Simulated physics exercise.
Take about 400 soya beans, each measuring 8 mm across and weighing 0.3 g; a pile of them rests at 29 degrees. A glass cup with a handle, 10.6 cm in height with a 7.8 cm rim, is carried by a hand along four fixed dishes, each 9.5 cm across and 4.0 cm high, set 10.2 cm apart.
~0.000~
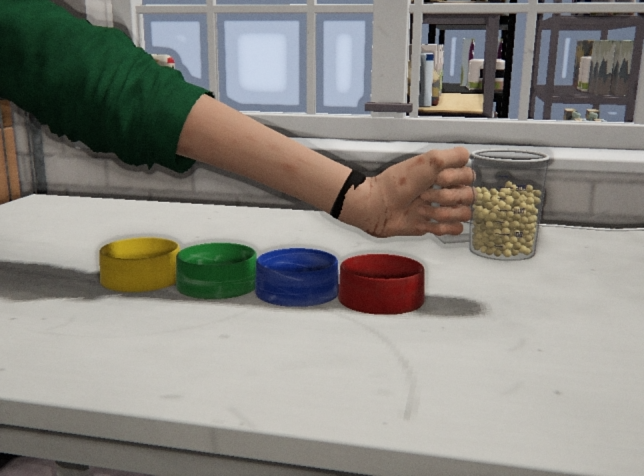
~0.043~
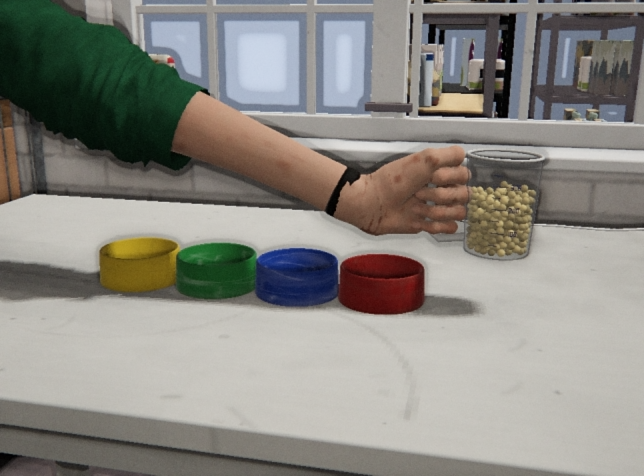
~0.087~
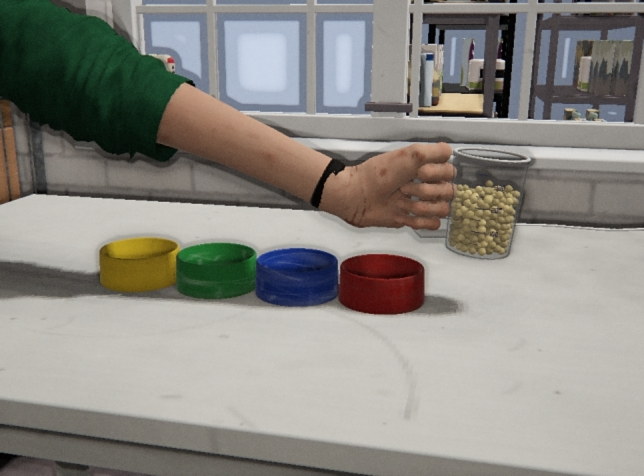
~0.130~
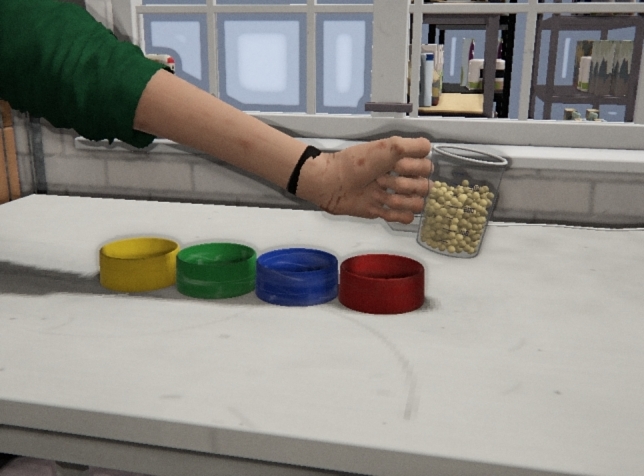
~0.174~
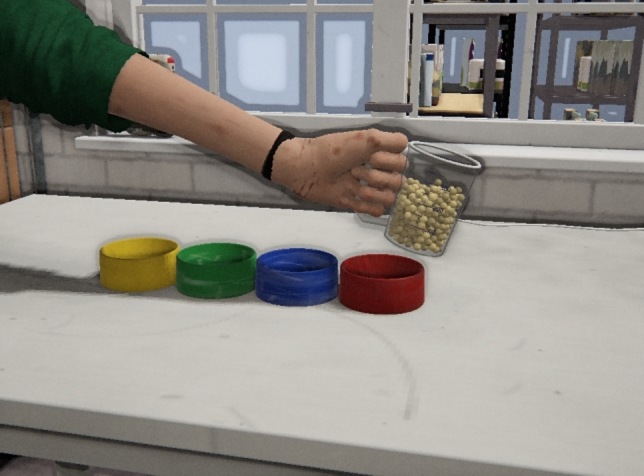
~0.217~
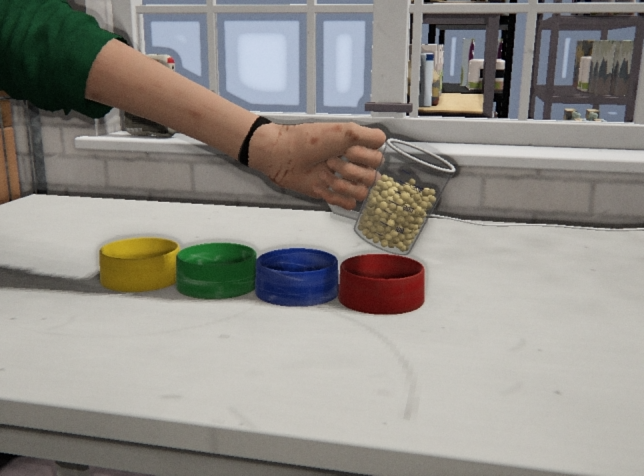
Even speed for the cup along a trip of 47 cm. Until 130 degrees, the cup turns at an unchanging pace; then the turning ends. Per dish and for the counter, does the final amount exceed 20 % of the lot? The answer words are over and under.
Red: Under. Blue: Under. Green: Under. Yellow: Over. Counter: Under.
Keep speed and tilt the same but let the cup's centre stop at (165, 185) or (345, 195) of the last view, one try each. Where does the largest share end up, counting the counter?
On the first run most goes to green, and on the second to red.
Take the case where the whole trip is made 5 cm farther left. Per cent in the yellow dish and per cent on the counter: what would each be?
The yellow one would get 80 and the counter 20.
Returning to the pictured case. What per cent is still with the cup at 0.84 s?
Near 100 per cent of the load.
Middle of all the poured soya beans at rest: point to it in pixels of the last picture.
My guess is close to (148, 261).
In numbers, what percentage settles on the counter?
Around 10 percent, I'd guess.
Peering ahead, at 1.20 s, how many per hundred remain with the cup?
Estimate: Around 5 % of the load.
After 0.59 s, tilt 74 degrees; cup holds 100 %.
After 0.84 s, tilt 109 degrees; cup holds 100 %.
After 1.20 s, tilt 130 degrees; cup holds 5 %, yellow 90 %.
By 1.8 s all is still; red 0 %, blue 0 %, green 0 %, yellow 90 %, counter 10 %.
